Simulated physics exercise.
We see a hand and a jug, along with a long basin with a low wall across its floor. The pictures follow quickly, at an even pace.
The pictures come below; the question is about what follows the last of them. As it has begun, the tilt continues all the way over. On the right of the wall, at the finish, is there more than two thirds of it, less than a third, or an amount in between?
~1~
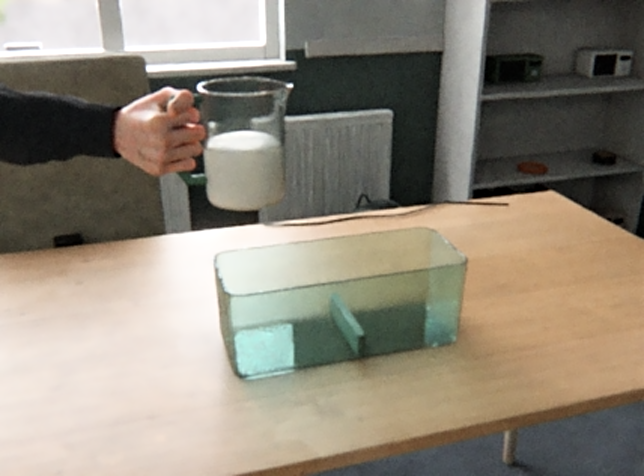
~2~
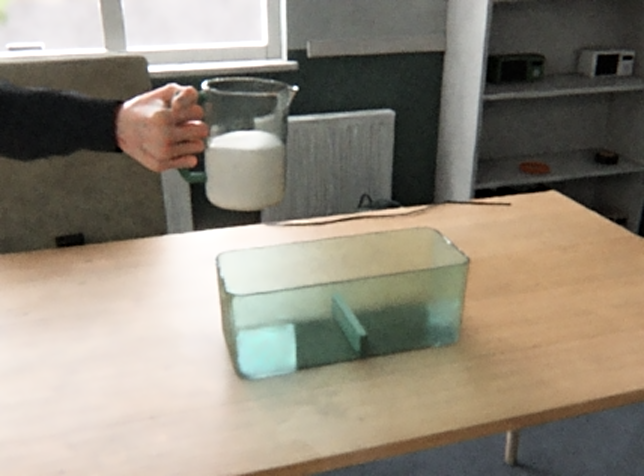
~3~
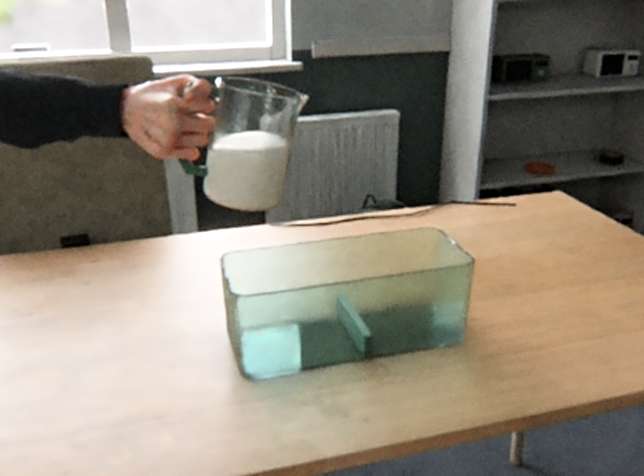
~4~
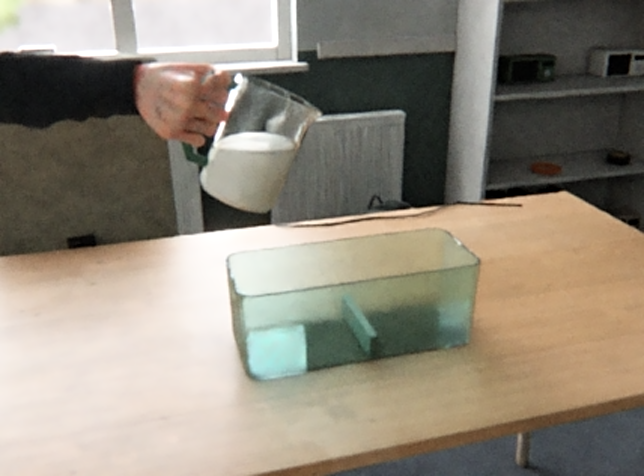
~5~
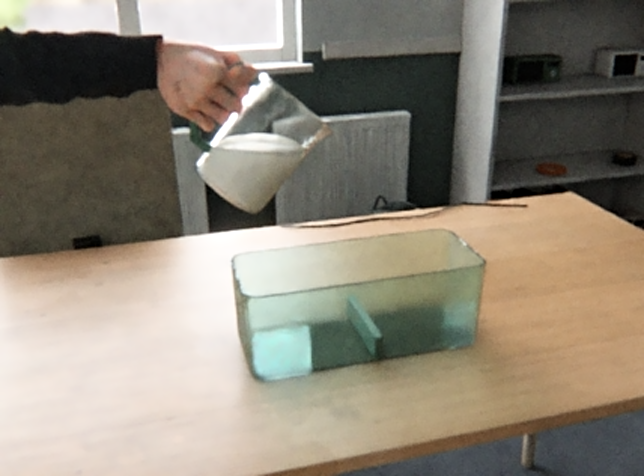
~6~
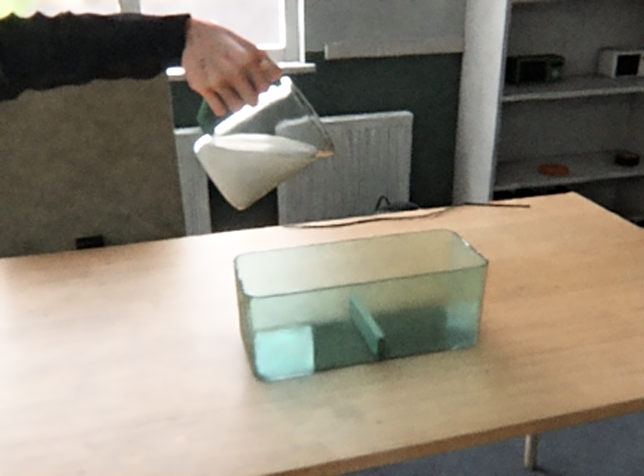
There is more than two thirds of it there.
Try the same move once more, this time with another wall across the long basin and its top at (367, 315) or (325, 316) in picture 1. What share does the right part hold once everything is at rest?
About 40 and 90 per cent.
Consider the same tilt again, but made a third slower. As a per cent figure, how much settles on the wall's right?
It comes to about 90 per cent.
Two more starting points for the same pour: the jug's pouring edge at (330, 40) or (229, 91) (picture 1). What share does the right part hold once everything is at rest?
In order, roughly 80 percent and 10 percent.
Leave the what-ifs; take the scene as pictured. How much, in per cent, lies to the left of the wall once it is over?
It comes to some 10 per cent.
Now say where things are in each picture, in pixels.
The first frame shows tilt 0°; pouring edge (292, 85); surface from (205, 144) to (280, 138); the long basin's rim runs from (220, 275) to (449, 244); the wall's top is at (346, 314).
The second frame shows tilt 3°; pouring edge (297, 87); surface from (207, 145) to (282, 137).
The third frame shows tilt 12°; pouring edge (309, 96); surface from (211, 147) to (287, 138).
The fourth frame shows tilt 25°; pouring edge (322, 111); surface from (212, 150) to (294, 140).
The fifth frame shows tilt 41°; pouring edge (332, 131); surface from (202, 156) to (305, 143).
The sixth frame shows tilt 59°; pouring edge (334, 153); surface from (198, 143) to (318, 147).
A moment on, the jug is tipped on its side and 69 per cent is still to pour, 2 is left of the wall and 3 right of it.
Next, the jug is tipped right over and 27 per cent is still to pour, 2 is left of the wall and 48 right of it.
Then the jug is tipped right over and 9 per cent is still to pour, 4 is left of the wall and 76 right of it.
Later the jug is tipped right over and 2 per cent is still to pour, 7 is left of the wall and 88 right of it.
Finally, 9 per cent lies left of the wall, 89 right of it and 1 outside.
